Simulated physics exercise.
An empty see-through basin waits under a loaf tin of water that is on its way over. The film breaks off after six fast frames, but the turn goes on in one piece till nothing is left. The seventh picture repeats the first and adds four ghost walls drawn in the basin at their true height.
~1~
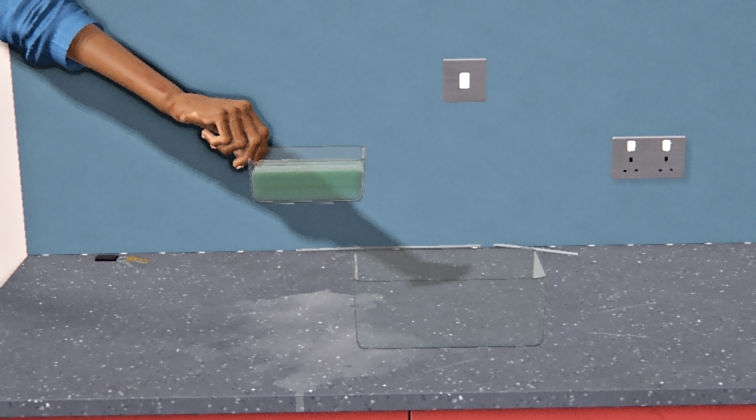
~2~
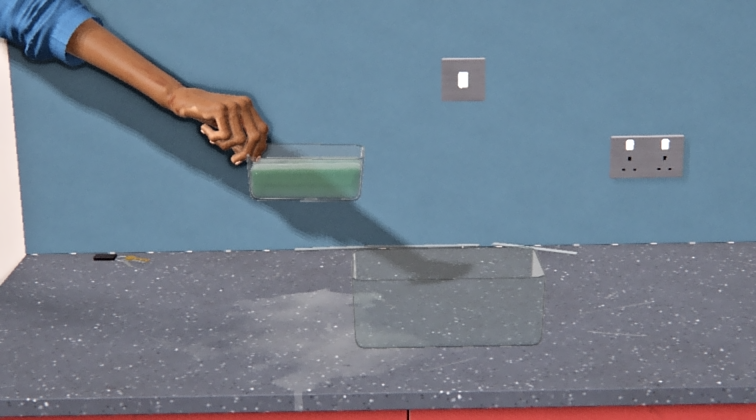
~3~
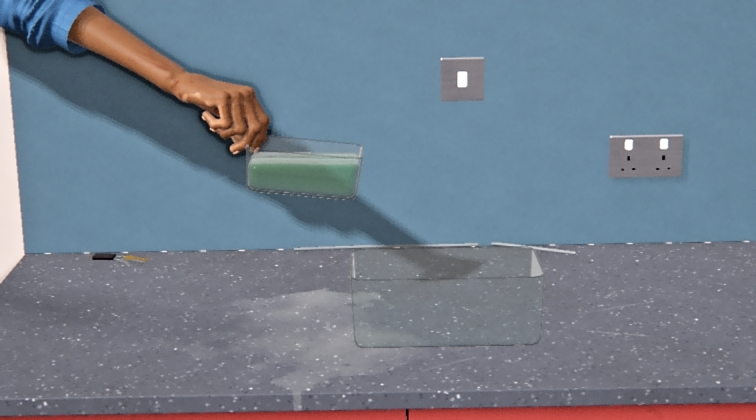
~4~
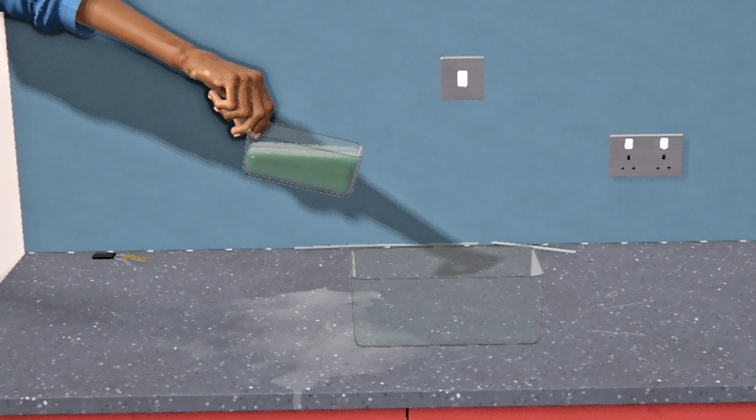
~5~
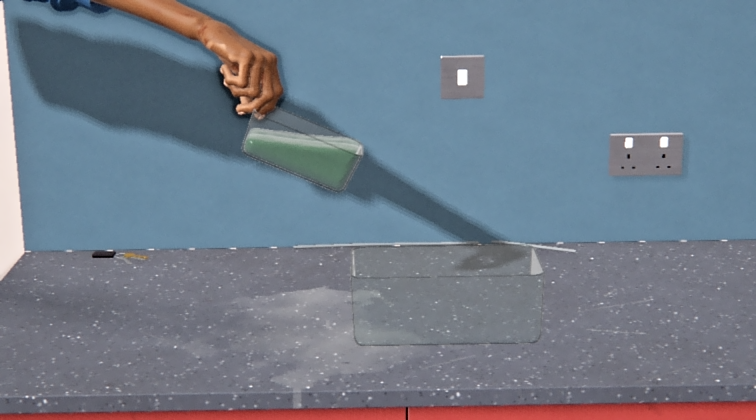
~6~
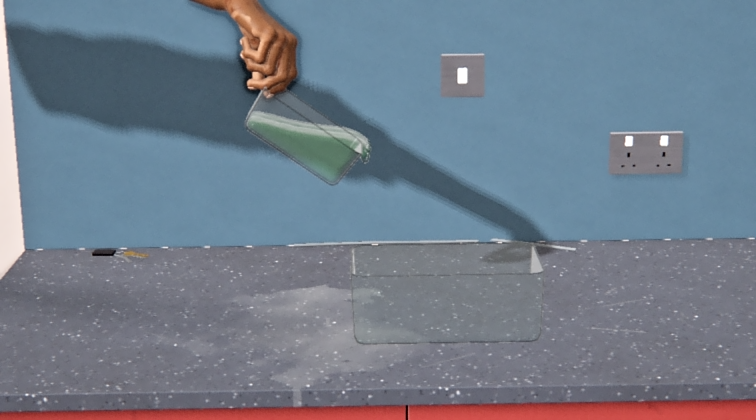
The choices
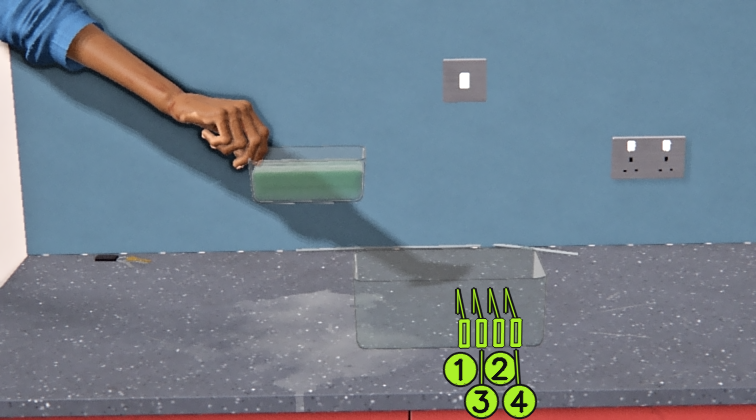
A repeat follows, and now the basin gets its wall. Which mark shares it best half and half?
Go for 1.
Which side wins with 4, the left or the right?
The left one.
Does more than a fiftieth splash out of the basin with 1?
Yes, it does.
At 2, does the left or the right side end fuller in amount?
The left side.
On the marked copy, 1 at (464, 351); 2 at (498, 350); 3 at (481, 351); 4 at (516, 350).
With 1, about 50 % ends left of the wall and 41 % right of it; 8 % is lost outside.
With 2, about 81 % ends left of the wall and 12 % right of it; 8 % is lost outside.
With 3, about 76 % ends left of the wall and 16 % right of it; 8 % is lost outside.
With 4, about 79 % ends left of the wall and 11 % right of it; 11 % is lost outside.
